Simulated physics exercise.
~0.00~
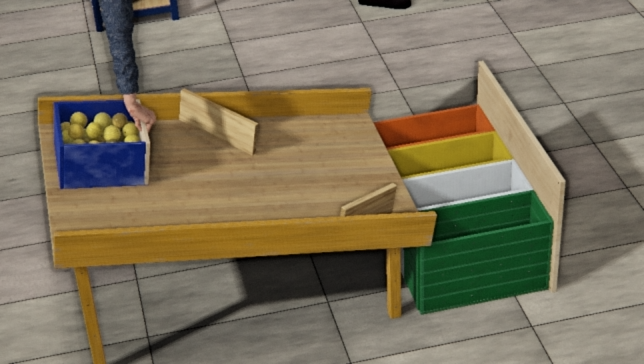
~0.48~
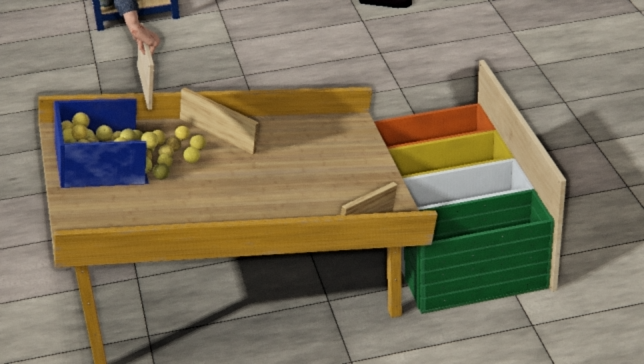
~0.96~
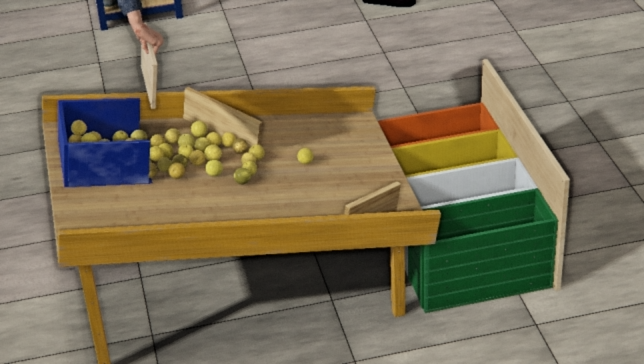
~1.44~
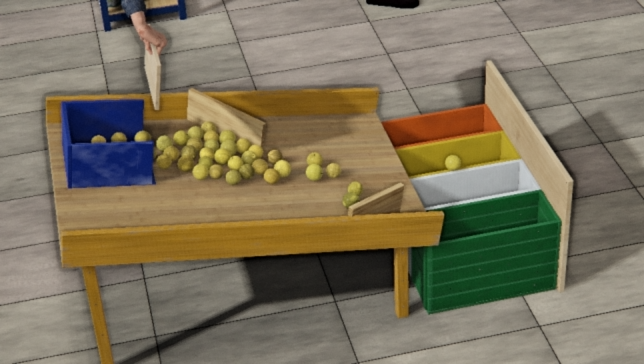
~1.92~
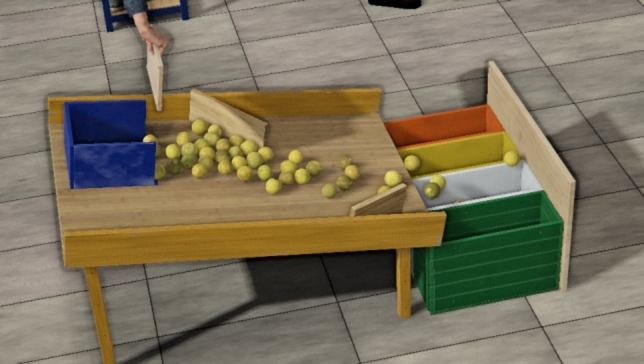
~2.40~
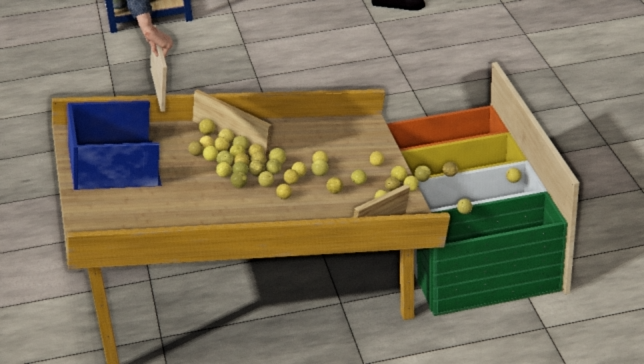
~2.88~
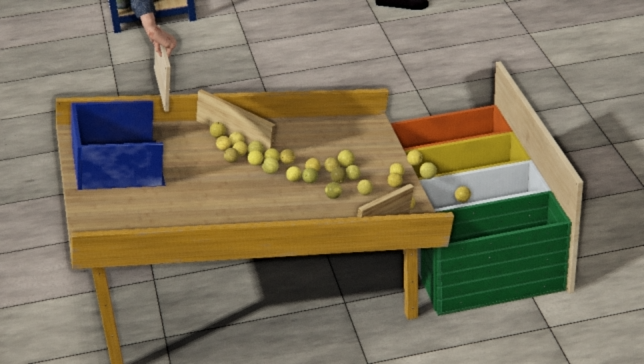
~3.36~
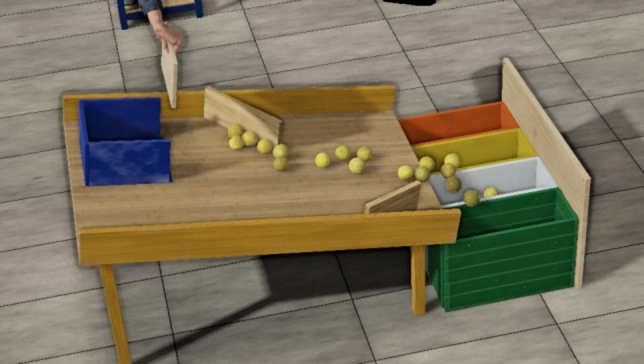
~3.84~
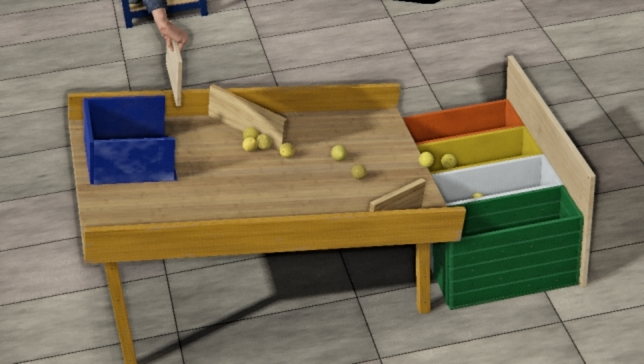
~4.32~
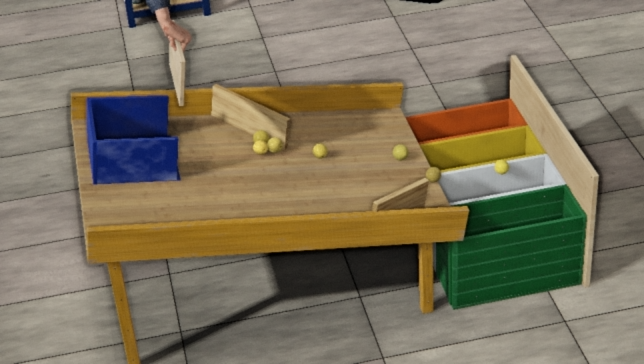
A hand lifting a wooden gate from a blue pen, yellow balls rolling right down a table into coloured bins, several still remaining.
